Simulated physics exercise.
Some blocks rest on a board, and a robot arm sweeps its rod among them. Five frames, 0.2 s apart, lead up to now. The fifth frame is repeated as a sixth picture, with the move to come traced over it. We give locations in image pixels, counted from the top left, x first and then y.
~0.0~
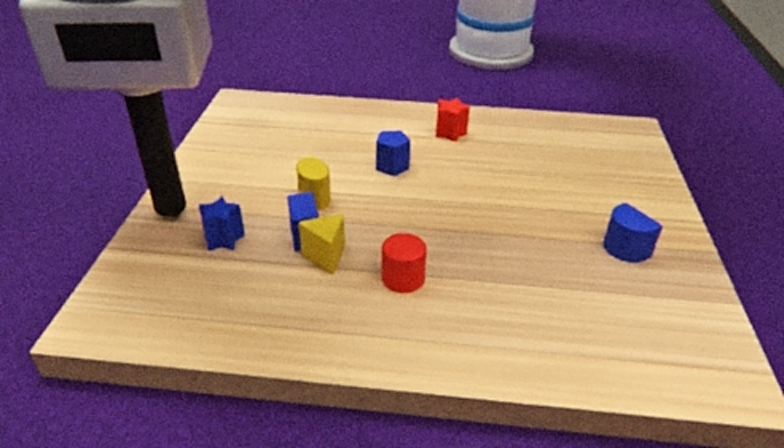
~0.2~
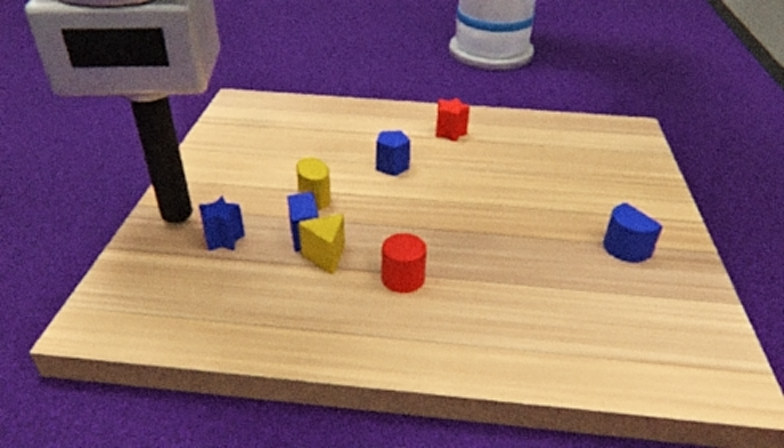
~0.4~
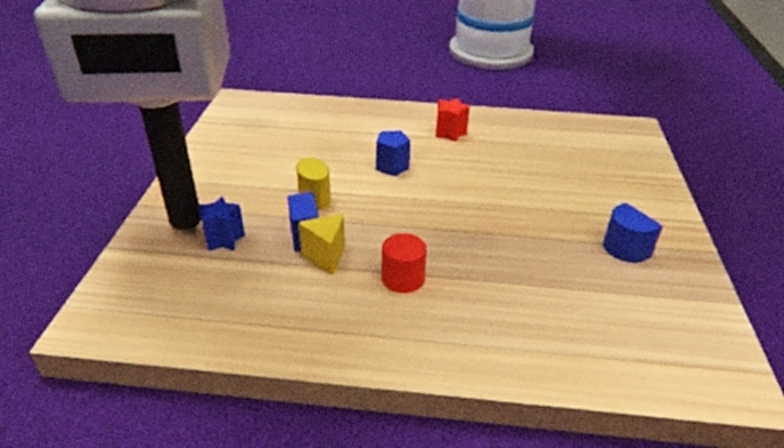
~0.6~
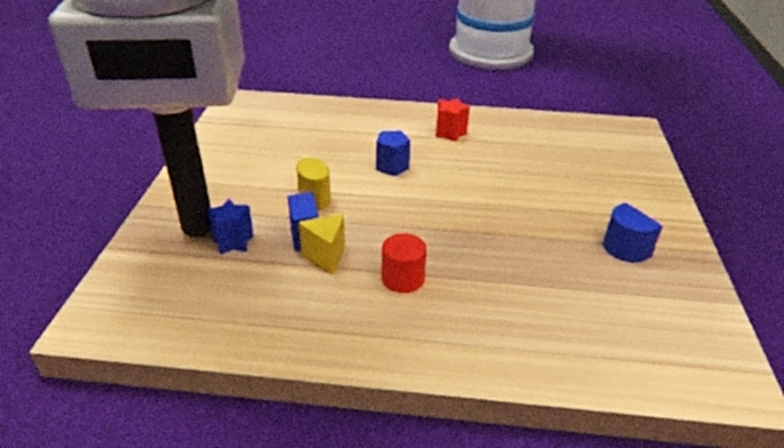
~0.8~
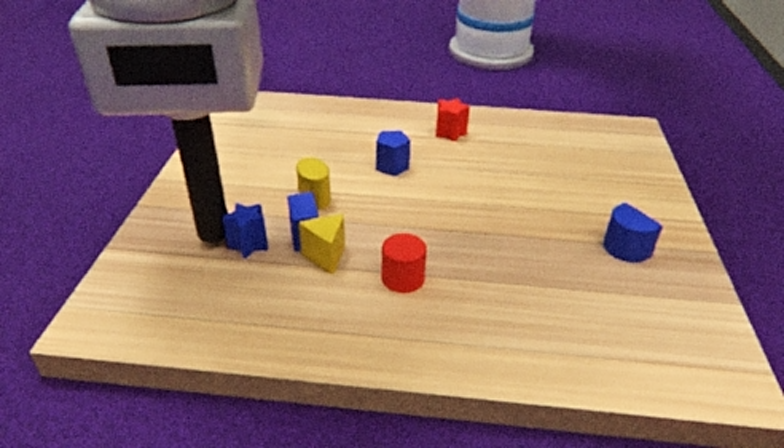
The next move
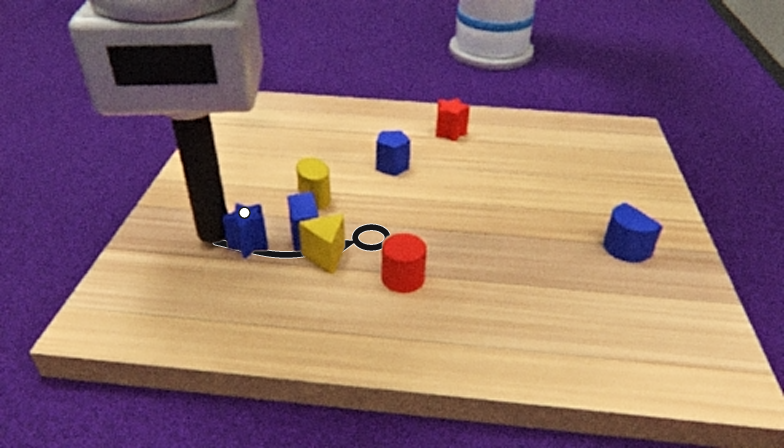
On a wooden board, a robot arm's rod moves right and nudges a blue star block rightward.
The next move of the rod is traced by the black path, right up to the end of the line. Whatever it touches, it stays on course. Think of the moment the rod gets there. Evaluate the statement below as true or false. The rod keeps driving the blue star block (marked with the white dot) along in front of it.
That claim is true.
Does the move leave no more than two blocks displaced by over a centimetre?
No - that is not the case.
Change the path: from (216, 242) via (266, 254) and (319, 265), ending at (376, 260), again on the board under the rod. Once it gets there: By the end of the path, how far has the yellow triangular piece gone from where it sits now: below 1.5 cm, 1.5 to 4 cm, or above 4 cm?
Net shift: Above 4 cm.
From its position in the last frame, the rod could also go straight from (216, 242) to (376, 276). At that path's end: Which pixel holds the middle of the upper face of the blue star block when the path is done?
By then it is at (368, 220).
The drawn path runs from (216, 242) via (265, 253) and (320, 250), ending at (371, 237); the dot is on the blue star block.
The first path, step by step. One third of the way, rod at (265, 246); blue star block at (294, 221), turned 25° anticlockwise; blue oblong at (315, 203), turned 35° anticlockwise; yellow triangular piece at (330, 227).
Two thirds of the way, rod at (321, 243); blue star block at (351, 219), turned 20° anticlockwise; blue oblong at (326, 200), turned 70° anticlockwise; yellow triangular piece at (385, 232), turned 15° clockwise; red circle at (414, 249).
At the end, rod at (371, 230); blue star block at (402, 205), turned 25° anticlockwise; blue oblong at (330, 195), turned 95° anticlockwise; yellow triangular piece at (413, 228), turned 95° clockwise; red circle at (422, 255).
